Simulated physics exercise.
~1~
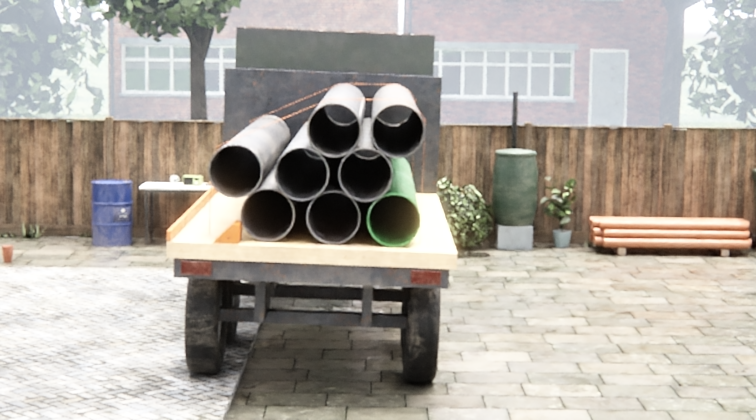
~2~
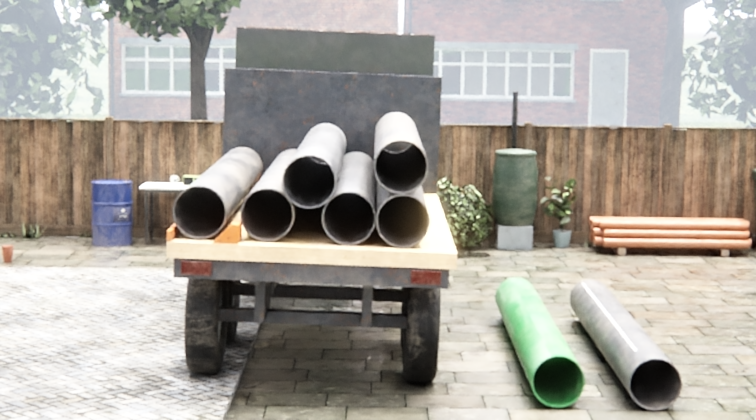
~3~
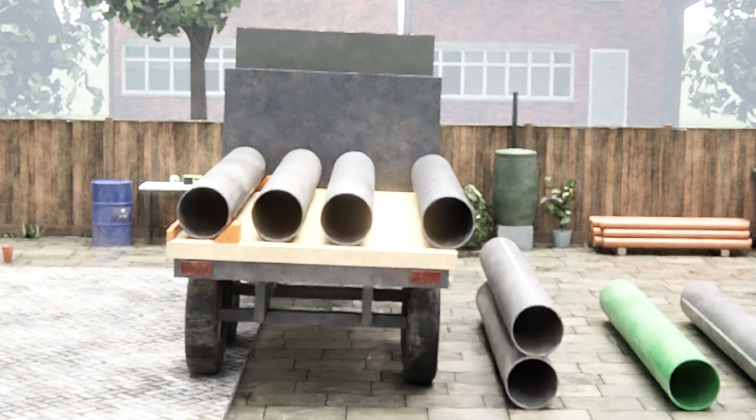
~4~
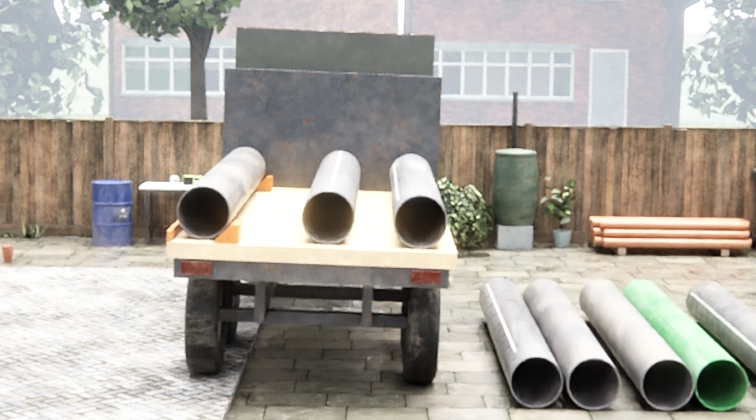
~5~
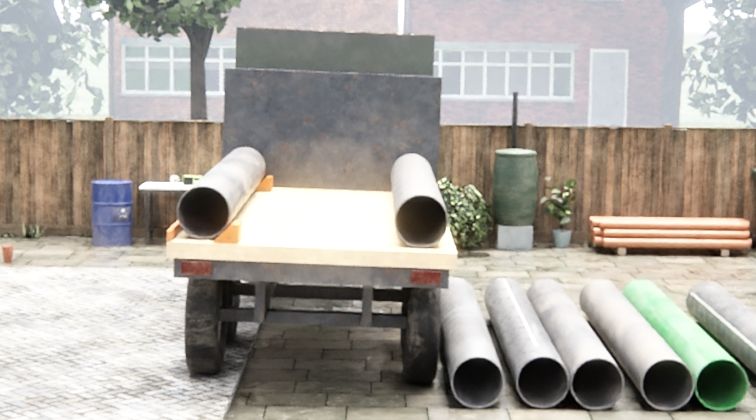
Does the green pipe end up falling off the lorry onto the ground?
Yes, the green pipe comes off the right side of the deck and ends up on the paving among the fallen grey pipes.
Stacked pipes, all grey but one green, spill off the right side of a parked flatbed lorry once the straps are gone. The green pipe and a grey one are first onto the paving, others follow, and two grey pipes remain on the deck.
